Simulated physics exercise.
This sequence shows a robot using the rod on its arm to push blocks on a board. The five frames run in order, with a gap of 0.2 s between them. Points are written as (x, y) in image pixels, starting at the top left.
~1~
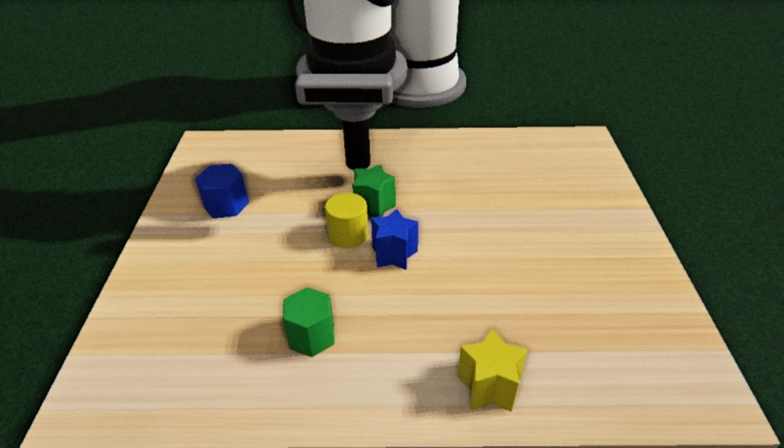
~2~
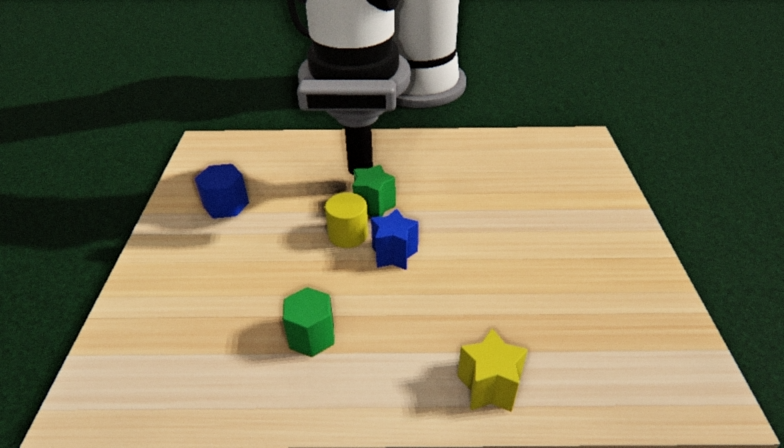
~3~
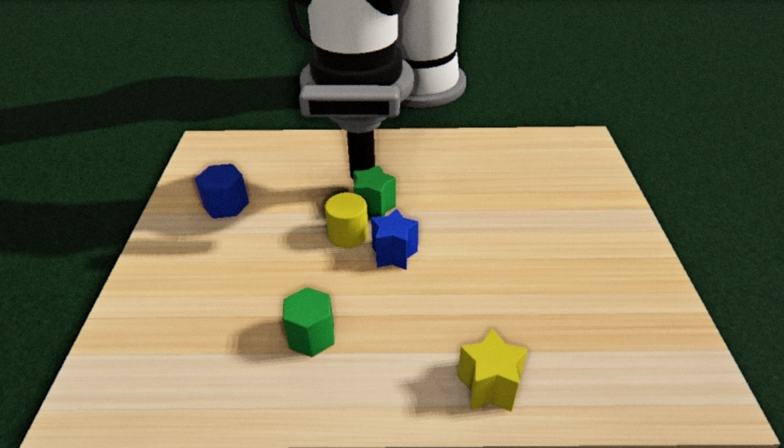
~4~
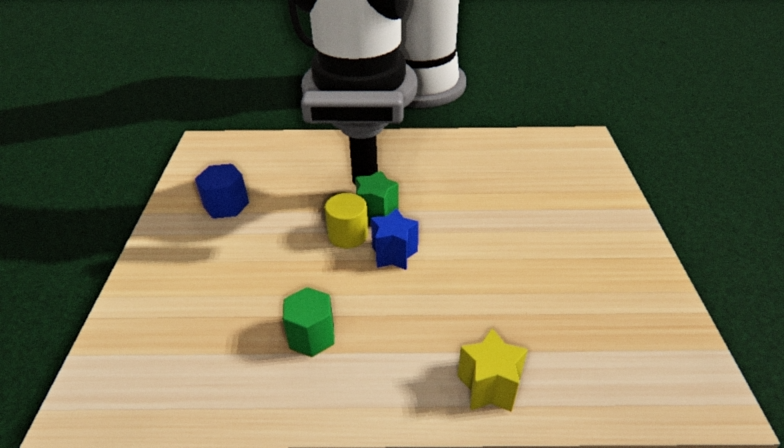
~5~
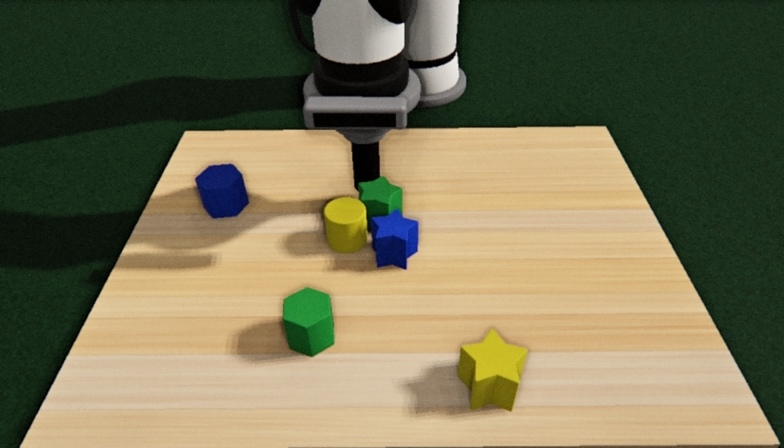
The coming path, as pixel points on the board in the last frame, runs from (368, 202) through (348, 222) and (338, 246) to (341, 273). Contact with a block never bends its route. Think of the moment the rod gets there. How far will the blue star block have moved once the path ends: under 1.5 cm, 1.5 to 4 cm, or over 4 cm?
Within 1.5 cm.
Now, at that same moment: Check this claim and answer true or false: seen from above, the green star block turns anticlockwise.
Verdict: True.
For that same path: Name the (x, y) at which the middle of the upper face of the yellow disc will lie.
Around pixel (342, 270).
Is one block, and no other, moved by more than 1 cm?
Answer: No.
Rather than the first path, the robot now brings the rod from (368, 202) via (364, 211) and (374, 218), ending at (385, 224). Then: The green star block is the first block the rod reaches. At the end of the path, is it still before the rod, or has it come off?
Still being pushed.
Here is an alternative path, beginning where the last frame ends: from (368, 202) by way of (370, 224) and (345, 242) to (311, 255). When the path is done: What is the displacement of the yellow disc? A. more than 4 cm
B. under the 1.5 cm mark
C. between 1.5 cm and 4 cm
A: More than 4 cm.
On the path given first. One third of the way, rod at (347, 206); yellow disc at (343, 214); green star block at (377, 198), turned 40° anticlockwise.
Two thirds of the way, rod at (336, 230); yellow disc at (338, 240); green star block at (376, 199), turned 45° anticlockwise.
At the end, rod at (339, 257); yellow disc at (342, 270); green star block at (376, 199), turned 45° anticlockwise; blue star block in place.
